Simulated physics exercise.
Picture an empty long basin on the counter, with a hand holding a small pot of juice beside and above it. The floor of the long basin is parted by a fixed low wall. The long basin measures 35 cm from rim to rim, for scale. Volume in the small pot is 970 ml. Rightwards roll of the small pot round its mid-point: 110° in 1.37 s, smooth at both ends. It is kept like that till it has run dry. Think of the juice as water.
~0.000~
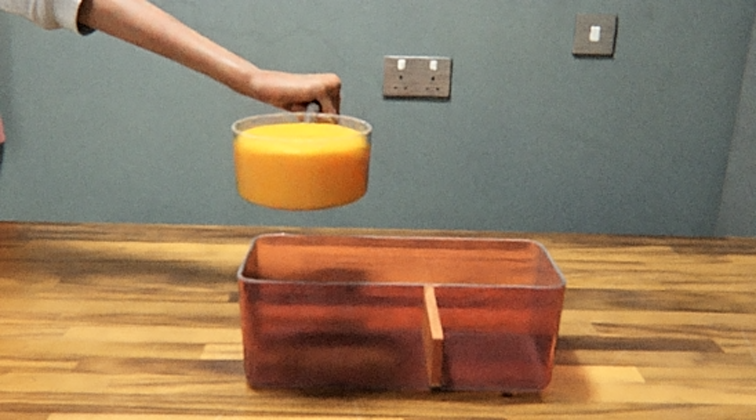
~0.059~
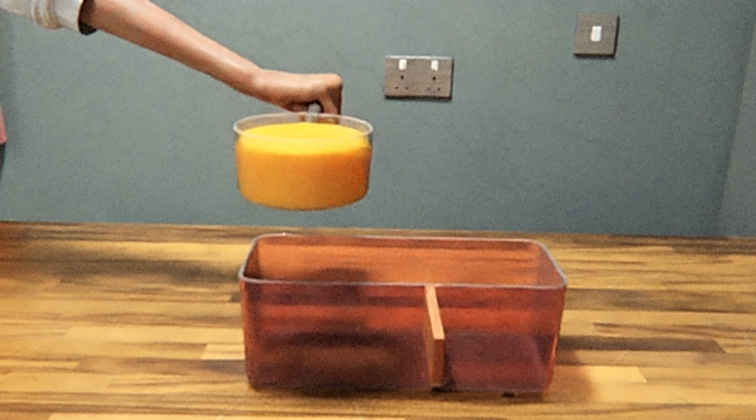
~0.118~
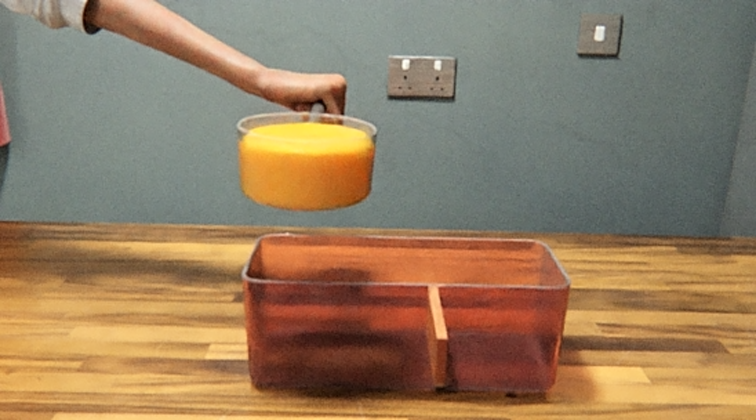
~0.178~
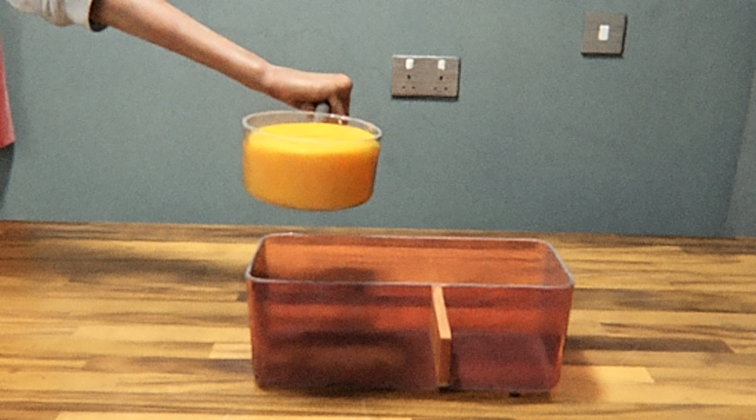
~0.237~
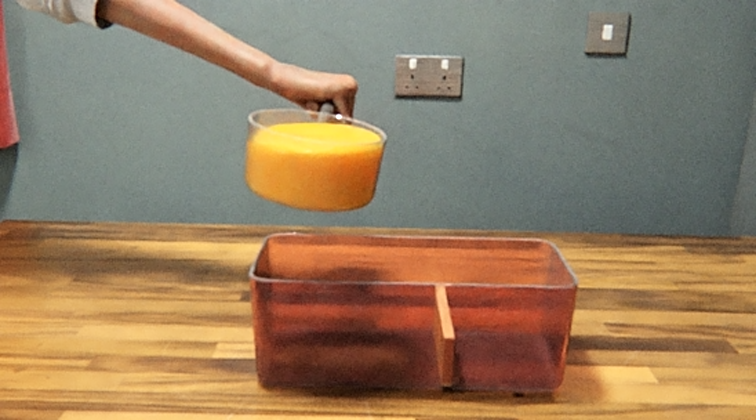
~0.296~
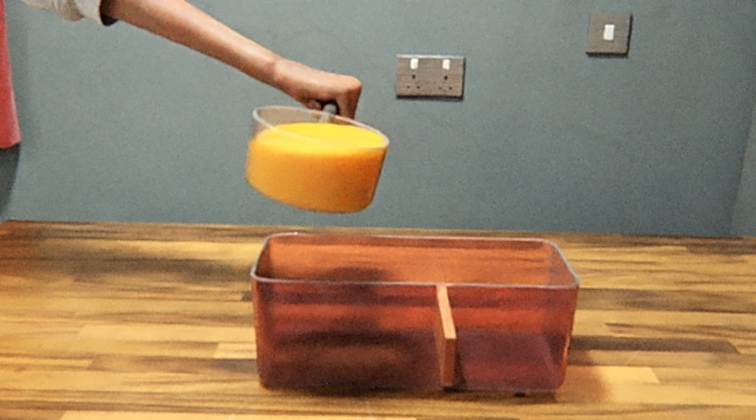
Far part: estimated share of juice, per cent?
36 per cent.
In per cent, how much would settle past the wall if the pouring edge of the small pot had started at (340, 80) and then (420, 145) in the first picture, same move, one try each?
In turn about 10 and 75 per cent.
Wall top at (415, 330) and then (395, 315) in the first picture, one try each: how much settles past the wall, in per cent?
In order, 60 and 75 per cent.
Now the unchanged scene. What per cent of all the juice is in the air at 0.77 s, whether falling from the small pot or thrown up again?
It comes to roughly 28 per cent.
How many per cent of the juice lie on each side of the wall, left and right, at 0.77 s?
Lab note: Left near 10 %, right near 12.
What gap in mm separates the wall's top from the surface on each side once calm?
Left about 40 mm, right about 40 mm.
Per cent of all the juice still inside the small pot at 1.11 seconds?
8 per cent or so.
Then, 0.77 s in, the tilt is 65° and 50 per cent is still to pour, 11 is left of the wall and 12 right of it.
Then, 1.11 s in, the tilt is 101° and 8 per cent is still to pour, 52 is left of the wall and 36 right of it.
Then, 1.48 s in, the tilt is 110° and 0 per cent is still to pour, 63 is left of the wall and 36 right of it.
Then, 1.87 s in, the tilt is 110° and 0 per cent is still to pour, 64 is left of the wall and 36 right of it.
Finally, 64 per cent lies left of the wall, 36 right of it and 0 outside.
